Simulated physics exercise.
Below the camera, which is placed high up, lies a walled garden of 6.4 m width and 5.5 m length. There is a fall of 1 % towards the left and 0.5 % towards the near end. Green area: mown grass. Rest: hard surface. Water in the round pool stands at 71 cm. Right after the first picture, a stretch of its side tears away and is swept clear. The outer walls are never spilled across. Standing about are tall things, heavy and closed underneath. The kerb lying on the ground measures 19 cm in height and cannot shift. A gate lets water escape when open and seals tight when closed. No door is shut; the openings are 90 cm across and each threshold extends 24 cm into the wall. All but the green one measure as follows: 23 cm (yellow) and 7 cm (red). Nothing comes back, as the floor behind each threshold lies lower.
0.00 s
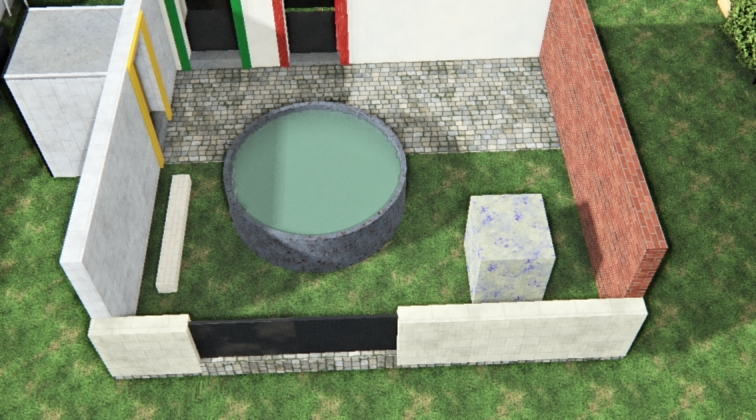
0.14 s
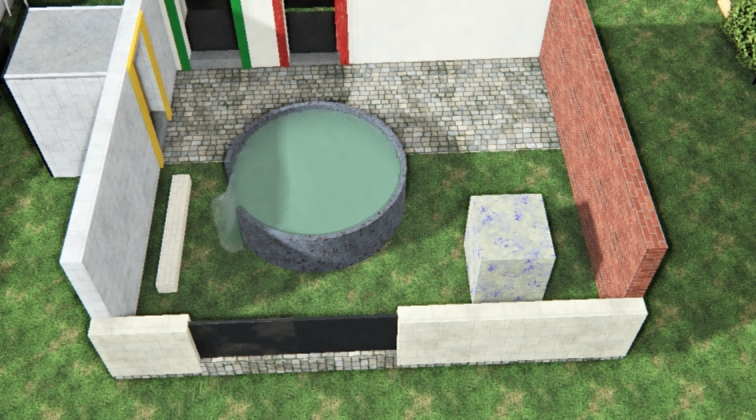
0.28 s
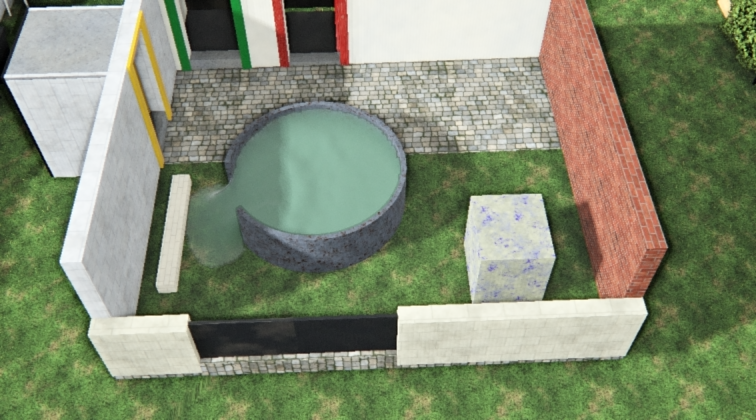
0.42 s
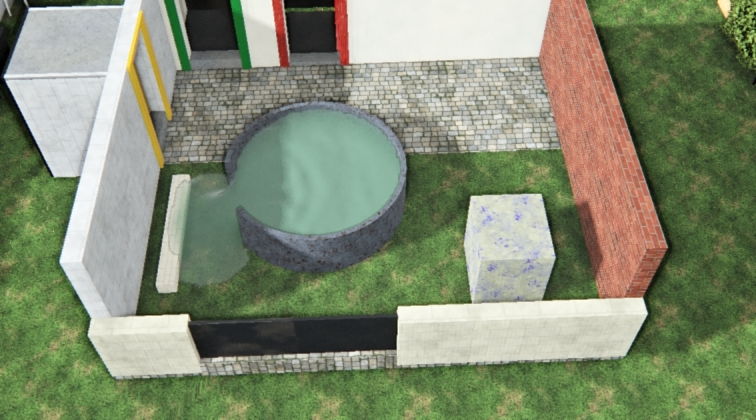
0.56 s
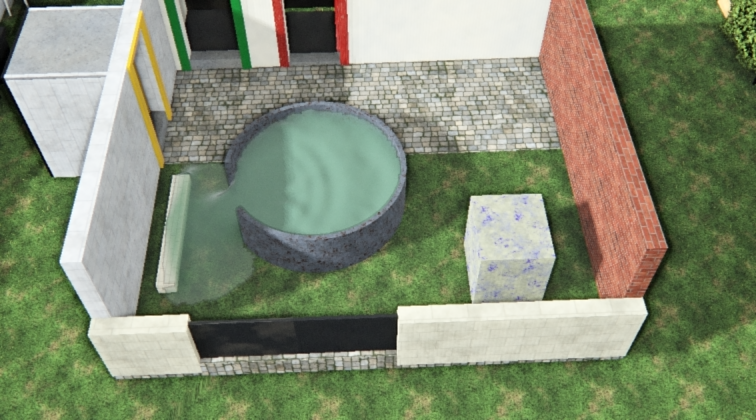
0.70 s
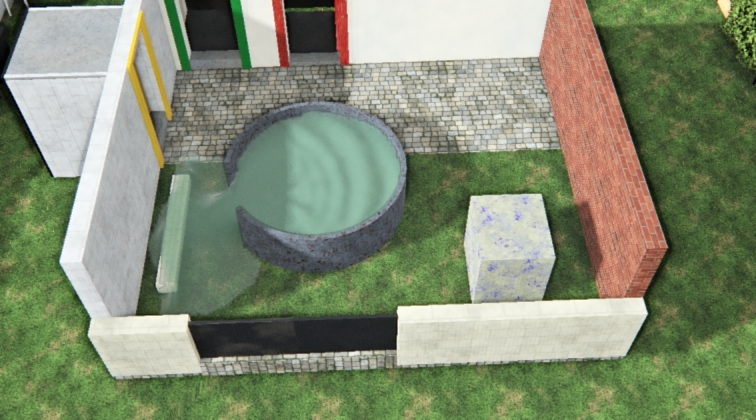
In a walled garden with a patch of grass and paving, water poured from a gap in the left side of a round pool, spread over the grass and surrounded a long pale block.
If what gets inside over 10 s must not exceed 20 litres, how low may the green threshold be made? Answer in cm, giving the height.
Around 15 cm.
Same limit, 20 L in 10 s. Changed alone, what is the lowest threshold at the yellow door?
Door yellow, min height approx. 7.0 cm.
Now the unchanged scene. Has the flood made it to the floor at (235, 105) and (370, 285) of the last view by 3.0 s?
Soaked; soaked.
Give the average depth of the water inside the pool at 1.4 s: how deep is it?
Some 54 cm.
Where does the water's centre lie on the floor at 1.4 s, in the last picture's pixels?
About (284, 211).
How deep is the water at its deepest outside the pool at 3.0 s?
About 38 cm.
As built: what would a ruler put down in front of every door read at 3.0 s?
Depth at yellow 8 cm, at red 4 cm, at green 21 cm.
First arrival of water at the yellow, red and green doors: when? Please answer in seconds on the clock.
Times - yellow 1.0 seconds, red 3.0 seconds, green 1.8 seconds.
After 1.4 s water covers 25 % of the floor, deepest (51 cm) near (187, 229); it has not reached the green door.
After 3.0 s water covers 45 % of the floor, deepest (38 cm) near (131, 351); 21 cm at the green door, 0 litres in over its 20 cm threshold.
After 10.0 s water covers 95 % of the floor, deepest (16 cm) near (187, 229); 9 cm at the green door, 1 litre in over its 20 cm threshold.
At the green door as built, the water arrived by 1.9 s and peaked near 21 cm at 2.6 s.
With a threshold of 13 cm, 35 litres would have come in within the 10 s; with 17.5 cm, 7 litres. So under 20 litres takes about 15 cm.
